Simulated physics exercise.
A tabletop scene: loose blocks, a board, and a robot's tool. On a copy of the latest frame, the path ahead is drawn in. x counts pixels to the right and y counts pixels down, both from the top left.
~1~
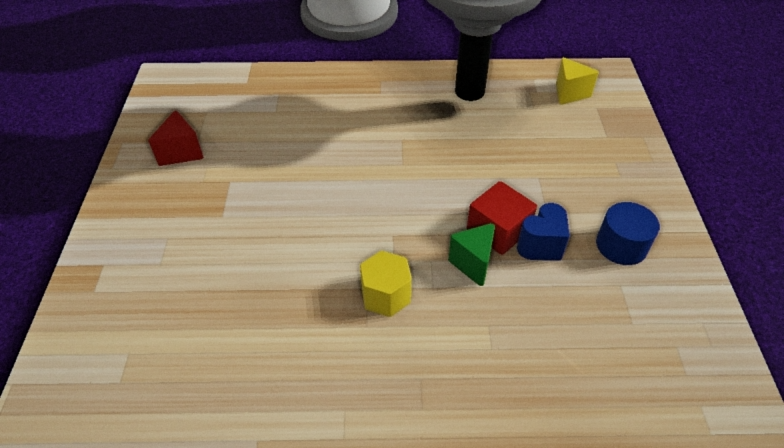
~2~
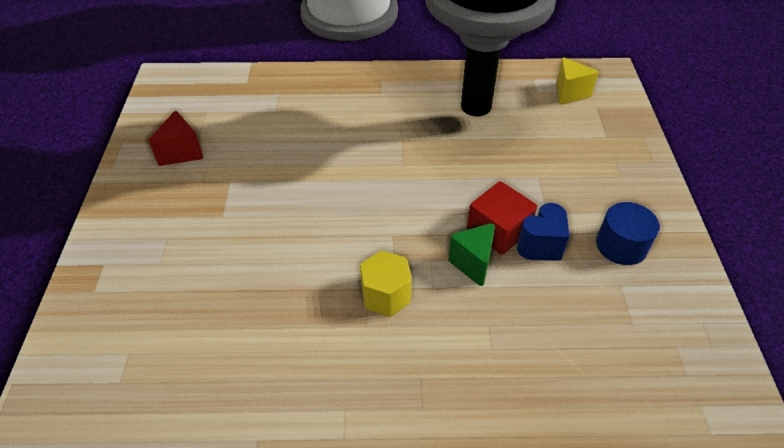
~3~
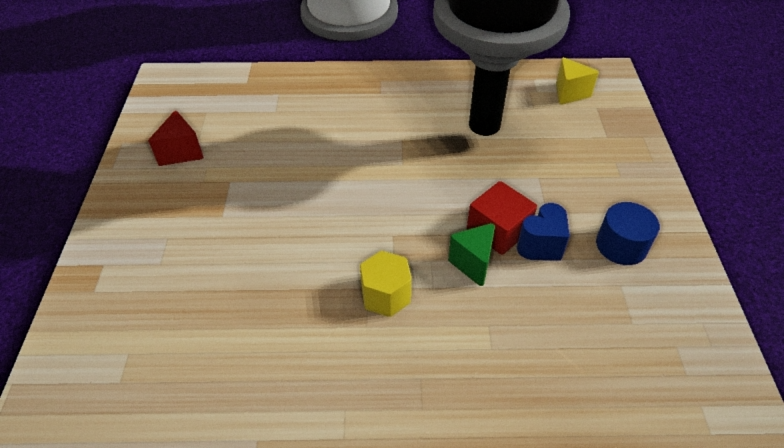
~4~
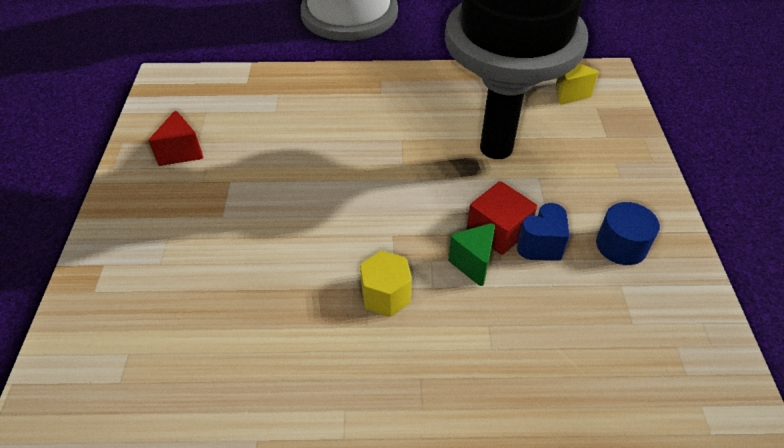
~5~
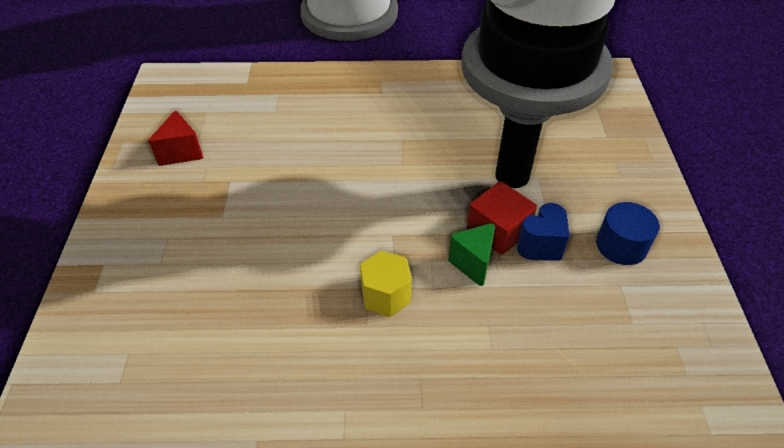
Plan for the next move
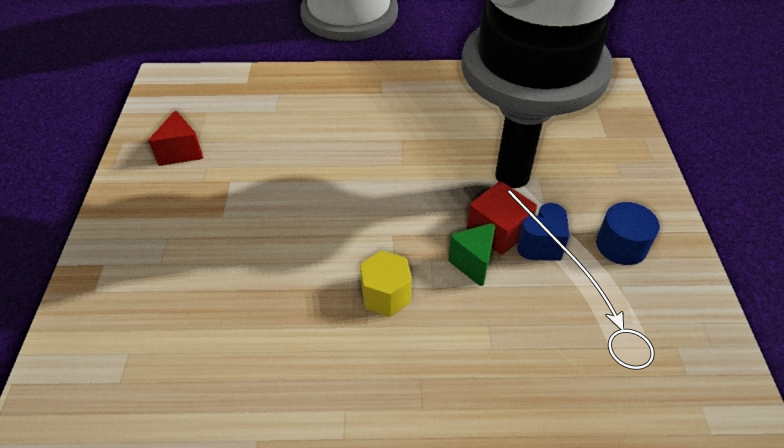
A black robot tool moves down the wooden board to the red block while the blocks stay still.
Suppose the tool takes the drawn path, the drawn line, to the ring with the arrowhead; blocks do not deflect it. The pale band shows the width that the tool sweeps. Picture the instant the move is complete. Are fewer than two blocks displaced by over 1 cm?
Short answer: Yes.
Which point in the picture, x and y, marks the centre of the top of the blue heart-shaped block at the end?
For the centre of its top, I'd go with (569, 267).
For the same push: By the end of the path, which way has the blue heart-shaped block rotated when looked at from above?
In a top view, it turns clockwise.
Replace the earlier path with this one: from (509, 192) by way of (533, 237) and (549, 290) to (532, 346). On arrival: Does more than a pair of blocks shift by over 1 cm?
Yes.
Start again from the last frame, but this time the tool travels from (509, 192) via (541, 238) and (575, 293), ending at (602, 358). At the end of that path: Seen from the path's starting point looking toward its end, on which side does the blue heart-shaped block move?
Displaced right.
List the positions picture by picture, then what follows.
In the first picture, tool's lower end at (470, 92); red square block at (504, 205); blue heart-shaped block at (549, 221); blue circle at (633, 221).
In the second picture, tool at (476, 107); blocks still.
In the third picture, tool at (485, 126); blocks still.
In the fourth picture, tool at (496, 149); blocks still.
In the fifth picture, tool at (512, 177); red square block at (504, 205); blue heart-shaped block at (549, 221); blue circle at (633, 221).
Drawn move, from (509, 192) via (574, 259), ending at (631, 349).
What follows on the original path. One third of the way, tool at (557, 221); red square block at (505, 208), turned 10° clockwise; blue heart-shaped block at (557, 242), turned 30° clockwise.
Two thirds of the way, tool at (603, 271); red square block at (505, 208), turned 10° clockwise; blue heart-shaped block at (569, 266), turned 115° clockwise.
At the end, tool at (639, 336); red square block at (505, 208), turned 10° clockwise; blue heart-shaped block at (569, 267), turned 115° clockwise; blue circle still.
